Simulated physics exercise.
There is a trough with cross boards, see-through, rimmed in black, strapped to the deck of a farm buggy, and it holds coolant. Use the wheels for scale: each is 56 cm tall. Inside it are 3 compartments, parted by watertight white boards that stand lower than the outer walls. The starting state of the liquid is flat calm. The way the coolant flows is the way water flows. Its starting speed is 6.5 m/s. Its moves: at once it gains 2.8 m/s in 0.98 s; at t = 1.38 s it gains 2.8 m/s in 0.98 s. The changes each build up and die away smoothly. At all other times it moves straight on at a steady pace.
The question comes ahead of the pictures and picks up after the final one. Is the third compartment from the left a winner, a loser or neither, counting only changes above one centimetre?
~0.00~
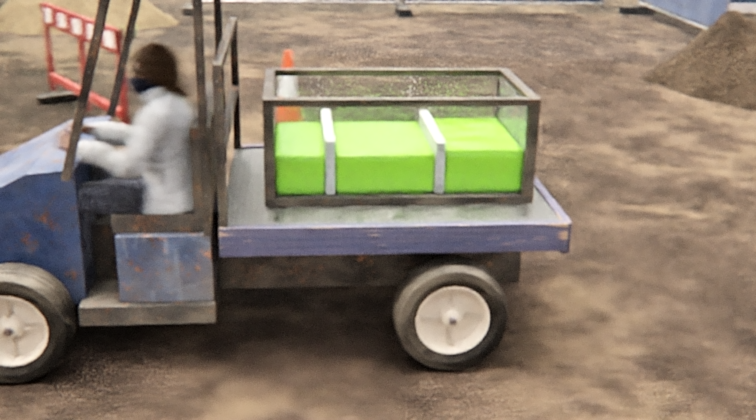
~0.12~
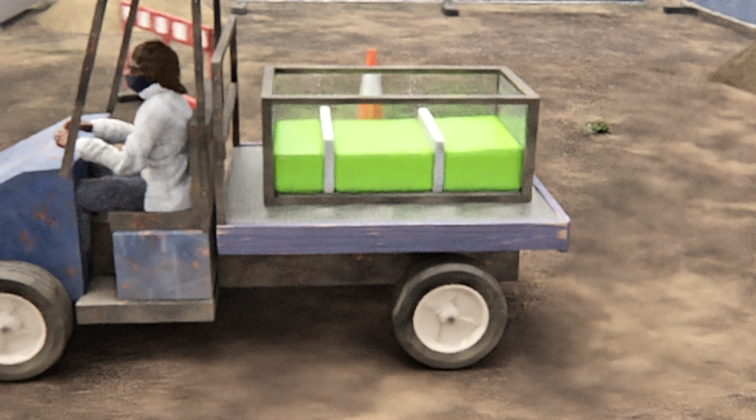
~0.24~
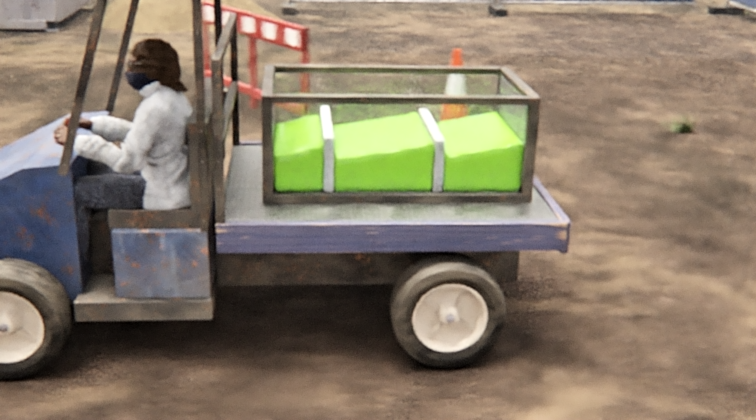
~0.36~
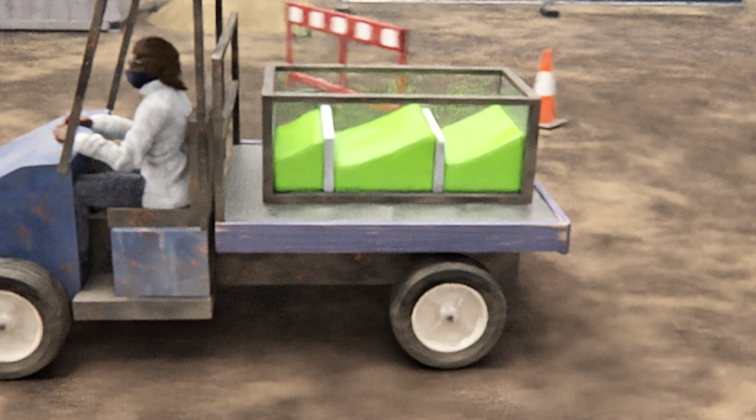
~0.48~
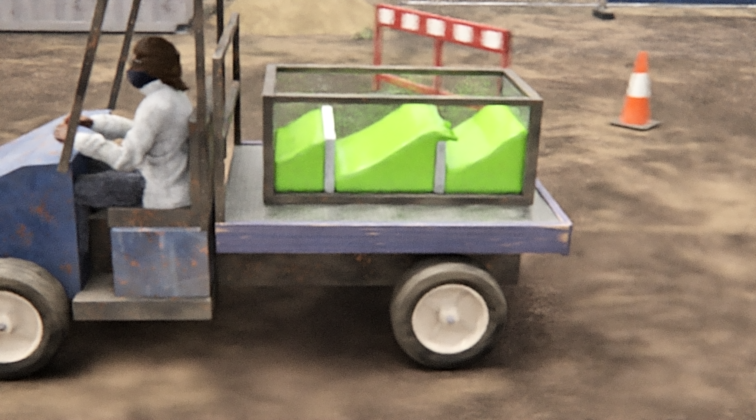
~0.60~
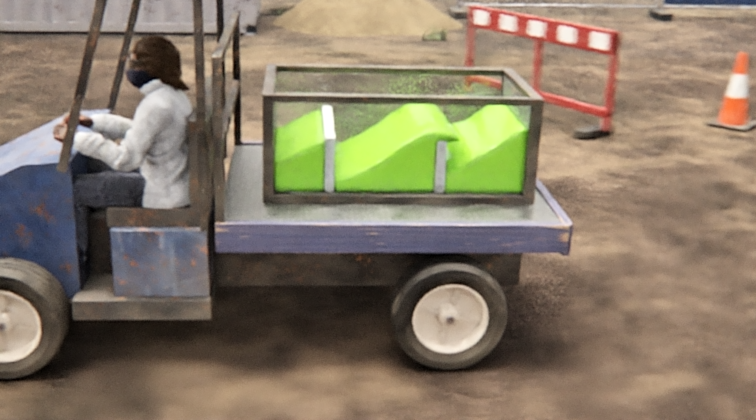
That compartment ends risen.
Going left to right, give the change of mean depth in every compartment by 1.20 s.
From the left: 0, 3 down, 4 up.
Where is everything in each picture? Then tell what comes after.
In the first picture, compartments from the left stand at (300, 149), (389, 149), (477, 148); board top at (330, 142) and (441, 143); the front is on the left, levels are read along the near wall; a wheel hub at (454, 325).
In the second picture, compartments from the left stand at (299, 147), (388, 147), (477, 147).
In the third picture, compartments from the left stand at (298, 147), (388, 146), (477, 149).
In the fourth picture, compartments from the left stand at (299, 146), (389, 146), (477, 149).
In the fifth picture, compartments from the left stand at (299, 146), (390, 148), (478, 154).
In the sixth picture, compartments from the left stand at (299, 146), (390, 148), (479, 149); a wheel hub at (452, 323).
Then, 1.20 s in, left to right it is 22, 18, 26 cm deep.
Then, 2.00 s in, left to right it is 22, 16, 28 cm deep.
Then, 2.90 s in, left to right it is 22, 17, 28 cm deep.
Then, 5.34 s in, left to right it is 22, 18, 27 cm deep.
